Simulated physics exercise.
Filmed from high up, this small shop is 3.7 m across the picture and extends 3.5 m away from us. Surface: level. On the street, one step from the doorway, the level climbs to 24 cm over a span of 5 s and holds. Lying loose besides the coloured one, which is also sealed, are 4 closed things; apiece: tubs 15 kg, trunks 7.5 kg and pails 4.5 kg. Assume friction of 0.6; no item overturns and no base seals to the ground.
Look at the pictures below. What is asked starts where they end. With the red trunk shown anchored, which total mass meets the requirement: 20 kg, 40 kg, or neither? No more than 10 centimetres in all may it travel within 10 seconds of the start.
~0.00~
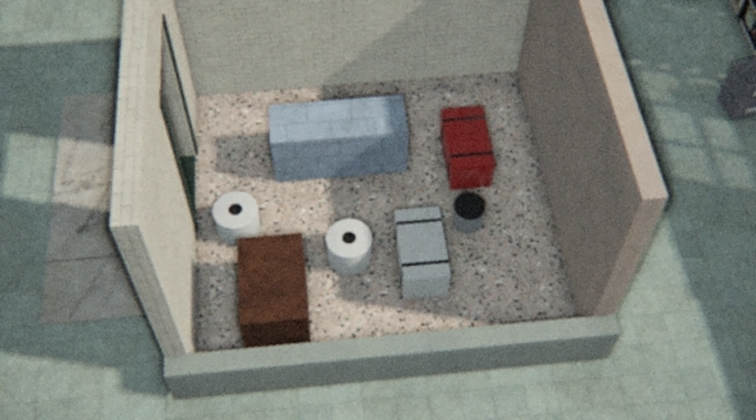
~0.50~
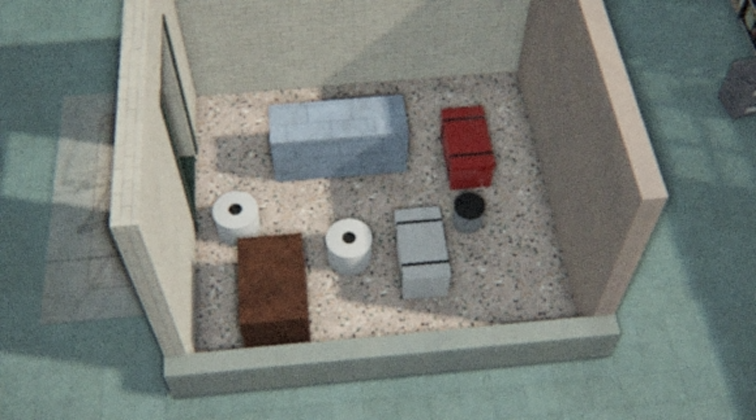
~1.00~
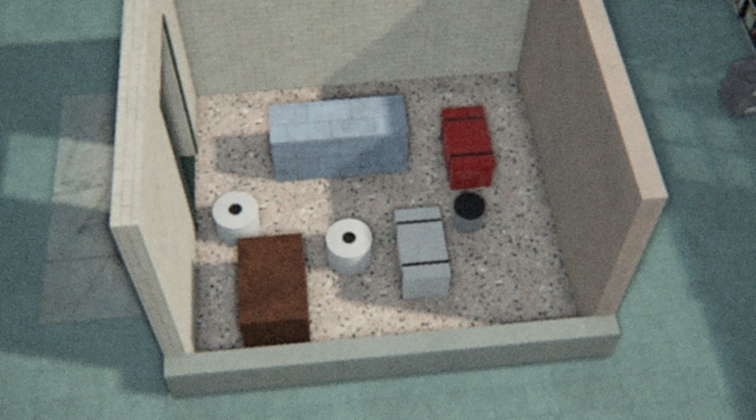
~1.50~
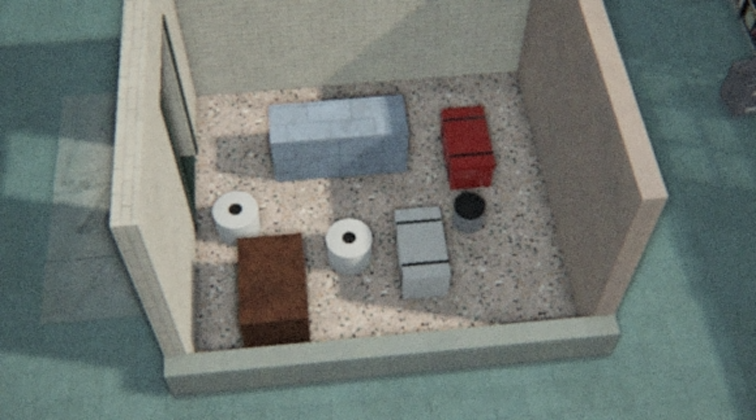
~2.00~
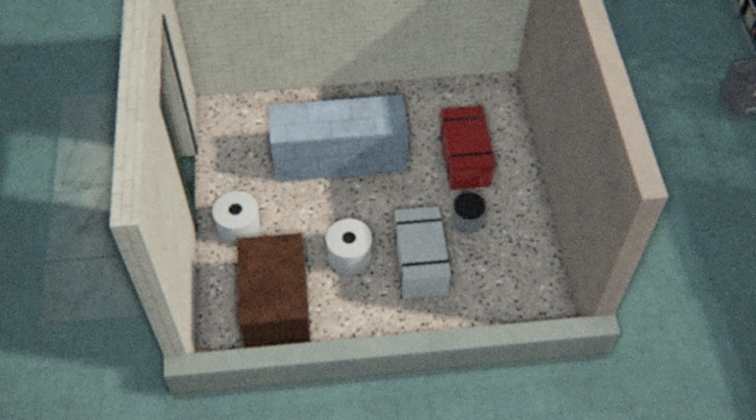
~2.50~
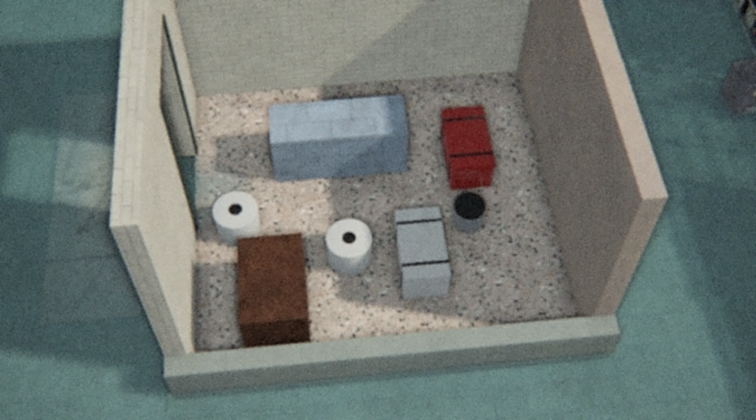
I'd wager only the heavier choice works.
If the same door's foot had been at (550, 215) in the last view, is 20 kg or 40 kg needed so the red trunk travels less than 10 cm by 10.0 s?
I'd say you need the heavier one.
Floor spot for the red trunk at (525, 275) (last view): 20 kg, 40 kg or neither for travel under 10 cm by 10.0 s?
The answer: You need the heavier weight.
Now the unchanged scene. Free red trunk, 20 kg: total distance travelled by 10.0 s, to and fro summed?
It would cover some 40 cm all told.
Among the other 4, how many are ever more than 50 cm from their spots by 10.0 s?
The answer here is 1.
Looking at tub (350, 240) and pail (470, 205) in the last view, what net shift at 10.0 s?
Respectively 30 and 120 centimetres.
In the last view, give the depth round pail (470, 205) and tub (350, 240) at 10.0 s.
First about 11 cm, second about 8 cm.
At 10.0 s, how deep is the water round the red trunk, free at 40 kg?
10 cm, roughly.
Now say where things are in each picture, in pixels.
In the first picture, the red trunk at (468, 136), on the bottom; water covers 0.0 m2; 0 of 5 have shifted.
In the second picture, the red trunk at (468, 136), on the bottom; 0.0 m2 under water; 0 of 5 have shifted.
In the third picture, the red trunk at (468, 136) rests on the ground; water covers 0.0 m2; 0 of 5 have shifted.
In the fourth picture, the red trunk at (468, 136), on the bottom; water covers 0.0 m2; 0 of 5 have shifted.
In the fifth picture, the red trunk at (468, 136) rests on the ground; 0.0 m2 under water; 0 of 5 have shifted.
In the sixth picture, the red trunk at (468, 136), on the bottom; water covers 0.3 m2; 0 of 5 have shifted.
After 3.5 s the red trunk would be 0 cm from its start with 20 kg and 0 cm from its start with 40 kg; 0 cm of water round it then.
After 4.5 s the red trunk would be 0 cm from its start with 20 kg and 0 cm from its start with 40 kg; 0 cm of water round it then.
After 7.0 s the red trunk would be 1 cm from its start with 20 kg and 0 cm from its start with 40 kg; 4 cm of water round it then.
After 10.0 s the red trunk would be 10 cm from its start with 20 kg and 0 cm from its start with 40 kg; 10 cm of water round it then.
